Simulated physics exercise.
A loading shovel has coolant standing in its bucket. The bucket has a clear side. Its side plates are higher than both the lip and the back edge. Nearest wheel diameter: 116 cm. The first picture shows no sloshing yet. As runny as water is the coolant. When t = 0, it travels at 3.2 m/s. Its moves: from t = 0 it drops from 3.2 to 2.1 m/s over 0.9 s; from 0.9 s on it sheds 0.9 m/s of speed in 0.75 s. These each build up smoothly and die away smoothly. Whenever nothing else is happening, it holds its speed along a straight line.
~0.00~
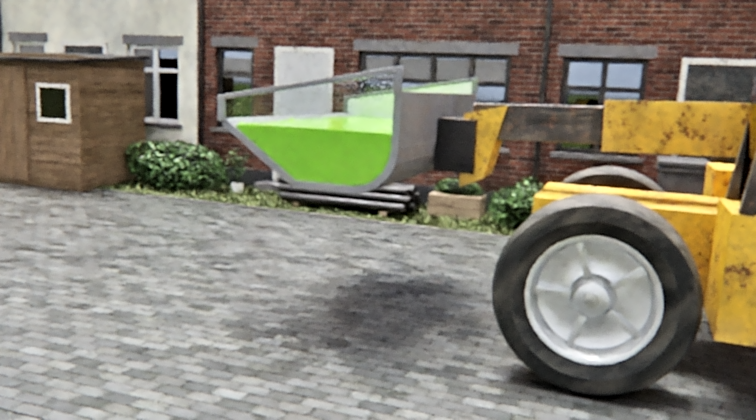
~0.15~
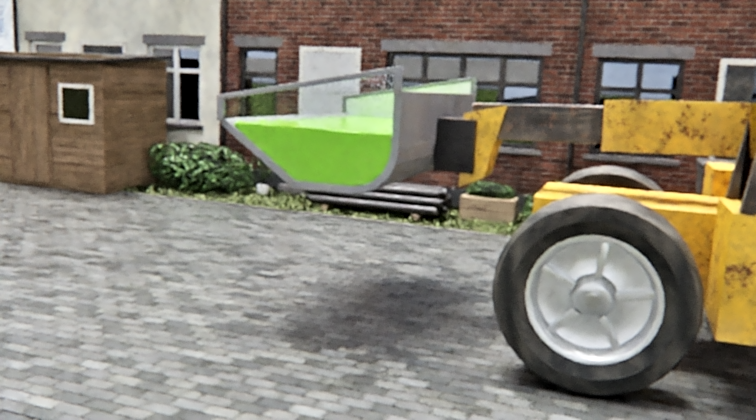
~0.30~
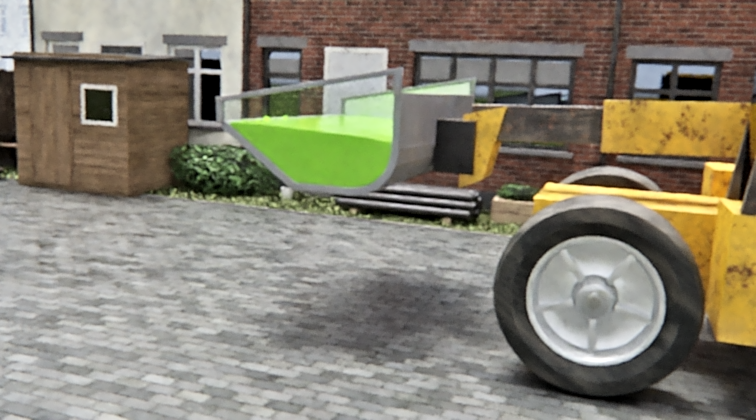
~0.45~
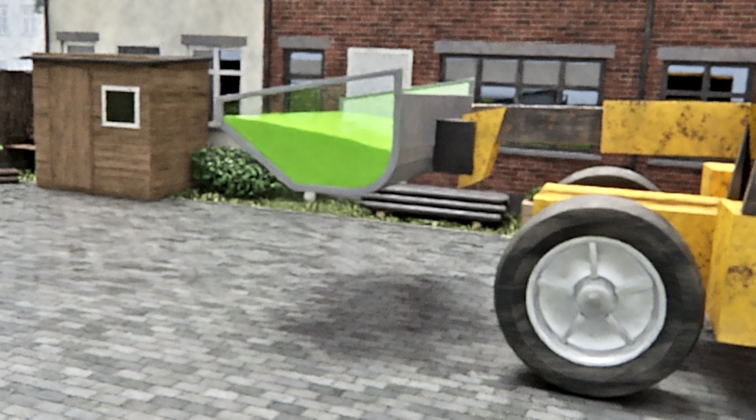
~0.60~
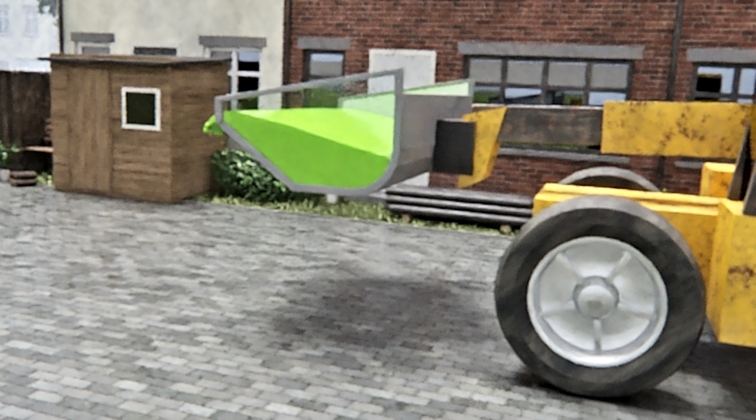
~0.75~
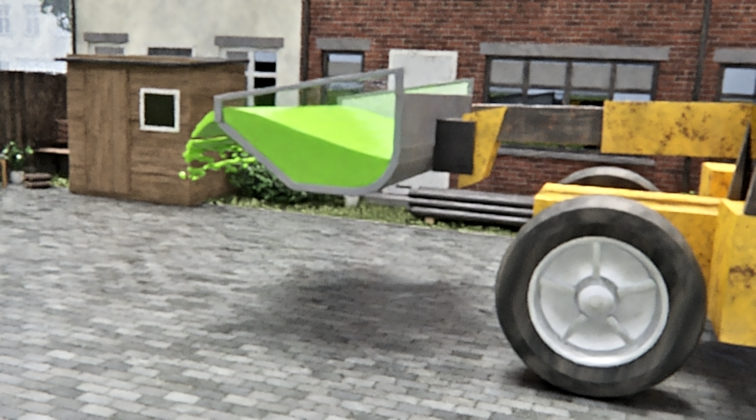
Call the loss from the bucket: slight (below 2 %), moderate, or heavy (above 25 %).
Moderate.
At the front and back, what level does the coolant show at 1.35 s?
Heights: Front 30 cm, then back 26 cm.
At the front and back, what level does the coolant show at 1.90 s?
Front: 30 cm; back: 28 cm.
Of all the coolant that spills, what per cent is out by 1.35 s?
By then about 90 per cent is out.
After 1.35 s the surface stands 26 cm at the back and 29 cm at the front; 14 per cent is out, over the front.
After 1.90 s the surface stands 28 cm at the back and 30 cm at the front; 15 per cent is out, over the front.
After 2.45 s the surface stands 33 cm at the back and 29 cm at the front; 15 per cent is out, over the front.
After 4.53 s 16 per cent is out, over the front, 95 of 599 litres.
